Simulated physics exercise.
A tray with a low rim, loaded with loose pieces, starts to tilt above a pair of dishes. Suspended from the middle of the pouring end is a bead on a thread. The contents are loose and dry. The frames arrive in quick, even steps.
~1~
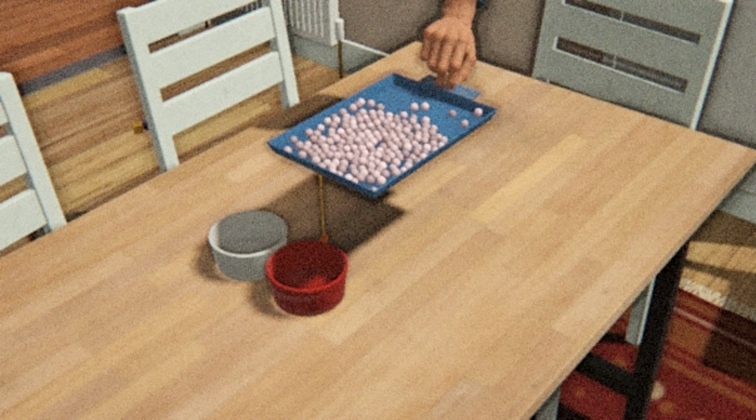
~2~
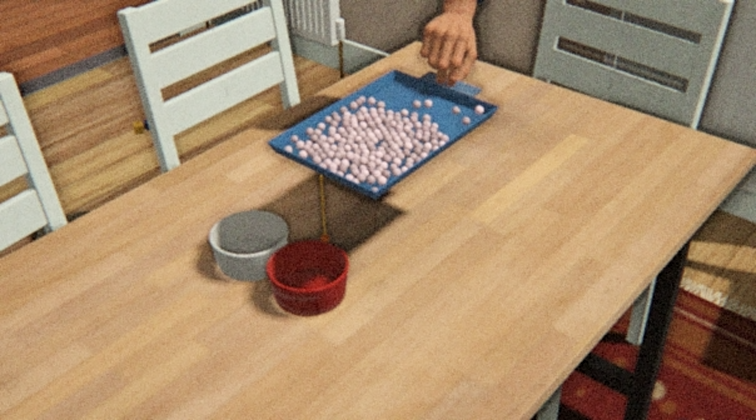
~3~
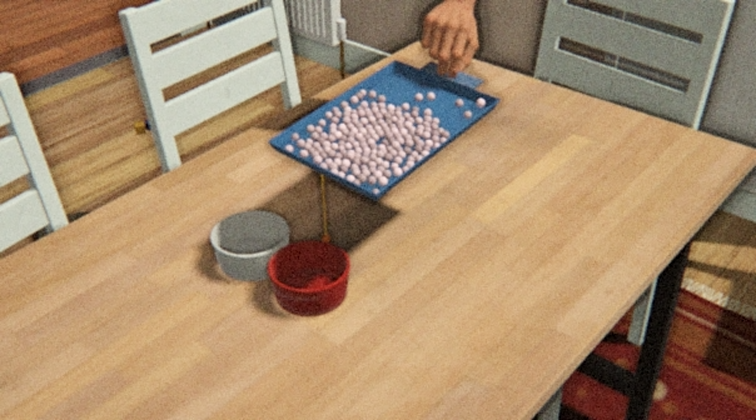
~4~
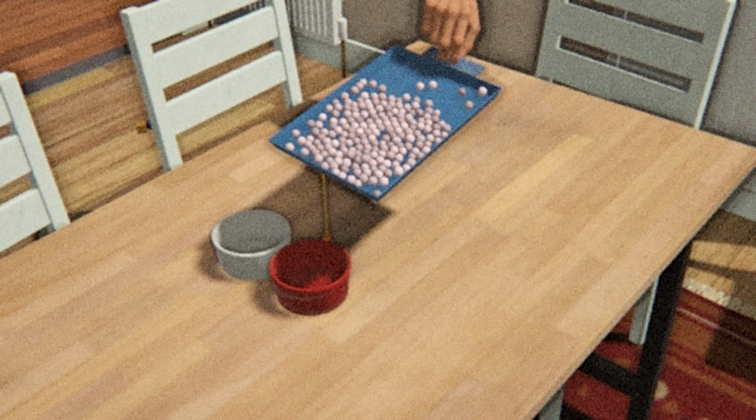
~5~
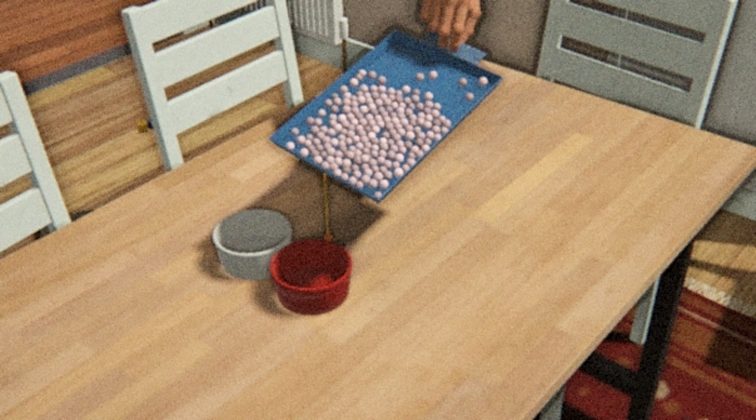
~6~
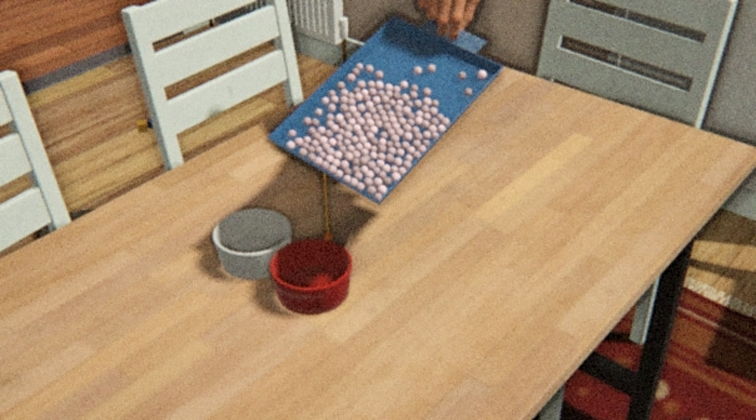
At a wooden table, a hand holds a blue tray of small pale pink balls above a grey dish and a red dish, then gradually raises the tray's far end, tilting it toward the dishes as the balls shift slightly.
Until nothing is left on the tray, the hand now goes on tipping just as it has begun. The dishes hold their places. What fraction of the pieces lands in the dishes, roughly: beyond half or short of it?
Most likely the spill will be the greater part.
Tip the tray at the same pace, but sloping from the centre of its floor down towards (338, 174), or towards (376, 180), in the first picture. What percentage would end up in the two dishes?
Lab note: Try 1 = 50 %, try 2 = 10 %.
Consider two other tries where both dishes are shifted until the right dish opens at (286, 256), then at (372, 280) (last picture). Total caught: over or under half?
Shy of half, then past half.
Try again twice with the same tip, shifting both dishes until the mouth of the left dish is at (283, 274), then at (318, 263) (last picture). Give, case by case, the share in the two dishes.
It would be roughly 50 per cent, followed by roughly 90 per cent.
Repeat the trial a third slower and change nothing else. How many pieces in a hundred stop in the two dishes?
That works out at roughly 30 per cent.
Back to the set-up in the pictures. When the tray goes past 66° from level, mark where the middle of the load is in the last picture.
The load's middle is around (351, 203).
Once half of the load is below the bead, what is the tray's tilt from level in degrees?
Roughly 75°.
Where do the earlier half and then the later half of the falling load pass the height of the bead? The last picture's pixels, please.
(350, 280) for the early half, (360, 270) for the late half.
Shortly afterwards, tray tipped steeply; near half on the tray; a little in the right dish; a little outside both; near a quarter in the air.
Next, tray tipped past a quarter turn; near a quarter in the right dish; near two thirds outside both; only a few in the air.
Some moments later, tray tipped past a quarter turn; near a quarter in the right dish; the bulk outside both.
In the end, tray tipped past a quarter turn; near a quarter in the right dish; none at all in the left dish; the bulk outside both.
